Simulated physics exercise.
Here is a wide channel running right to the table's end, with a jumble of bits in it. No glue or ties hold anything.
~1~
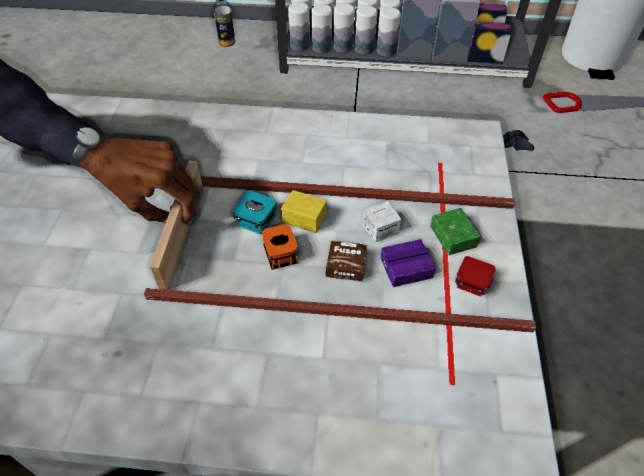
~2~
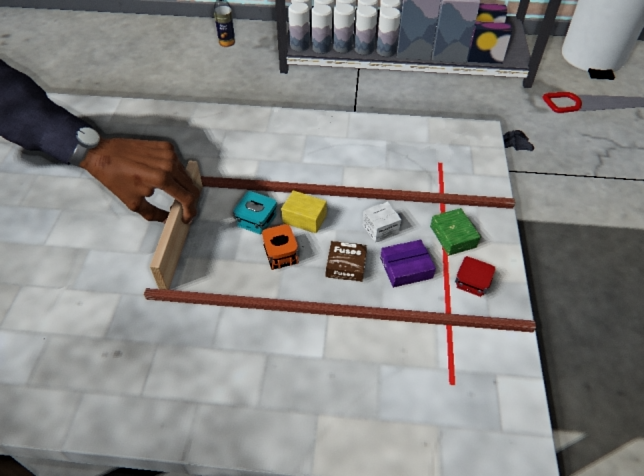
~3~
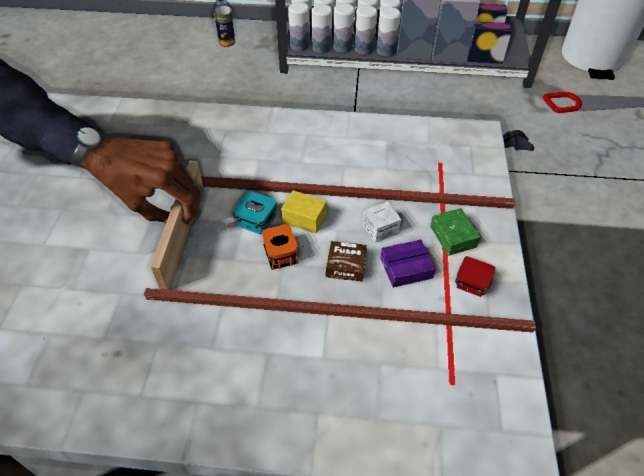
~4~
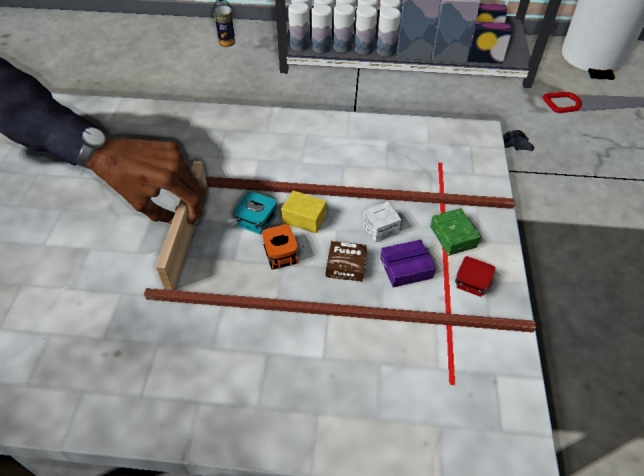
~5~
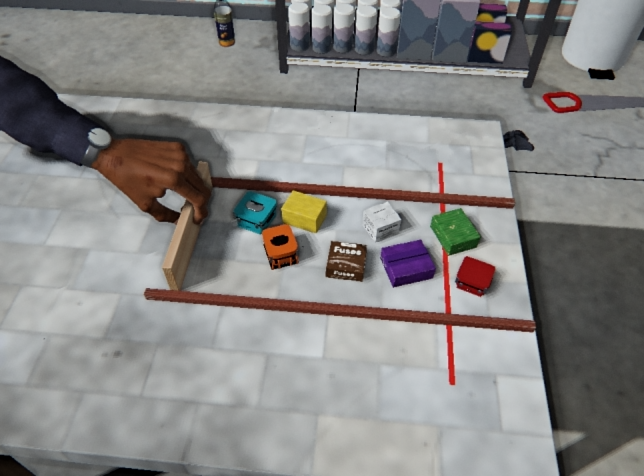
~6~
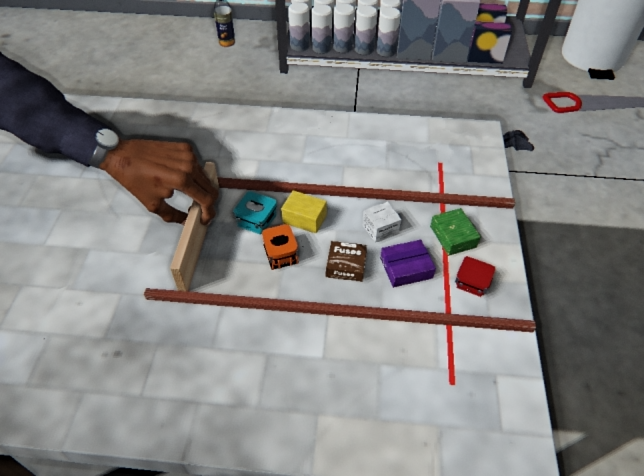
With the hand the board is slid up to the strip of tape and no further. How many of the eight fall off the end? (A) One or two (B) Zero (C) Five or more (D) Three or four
Three or four.
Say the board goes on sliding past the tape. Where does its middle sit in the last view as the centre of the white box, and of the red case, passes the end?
Approx. (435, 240) for the first, approx. (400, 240) for the second.
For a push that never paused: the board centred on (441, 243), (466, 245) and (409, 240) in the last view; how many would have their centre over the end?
Per position: 4 / 4 / 2.
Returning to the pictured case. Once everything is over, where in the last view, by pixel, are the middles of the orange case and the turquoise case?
In the last picture the orange case sits around (462, 265) and the turquoise case around (462, 225).
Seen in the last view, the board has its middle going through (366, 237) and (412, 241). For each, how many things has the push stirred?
First 8, after that 8.
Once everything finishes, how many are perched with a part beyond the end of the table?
Looks like 0 of them.
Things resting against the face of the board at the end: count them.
The answer is 2.
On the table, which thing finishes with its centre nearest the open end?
Answer: The yellow block.
Soon after, none off yet; red case at rest near (474, 277); green block at rest near (455, 231); purple box at rest near (407, 263).
In the end, the number that fall off is three or four; gone, white box, purple box, green block and red case.
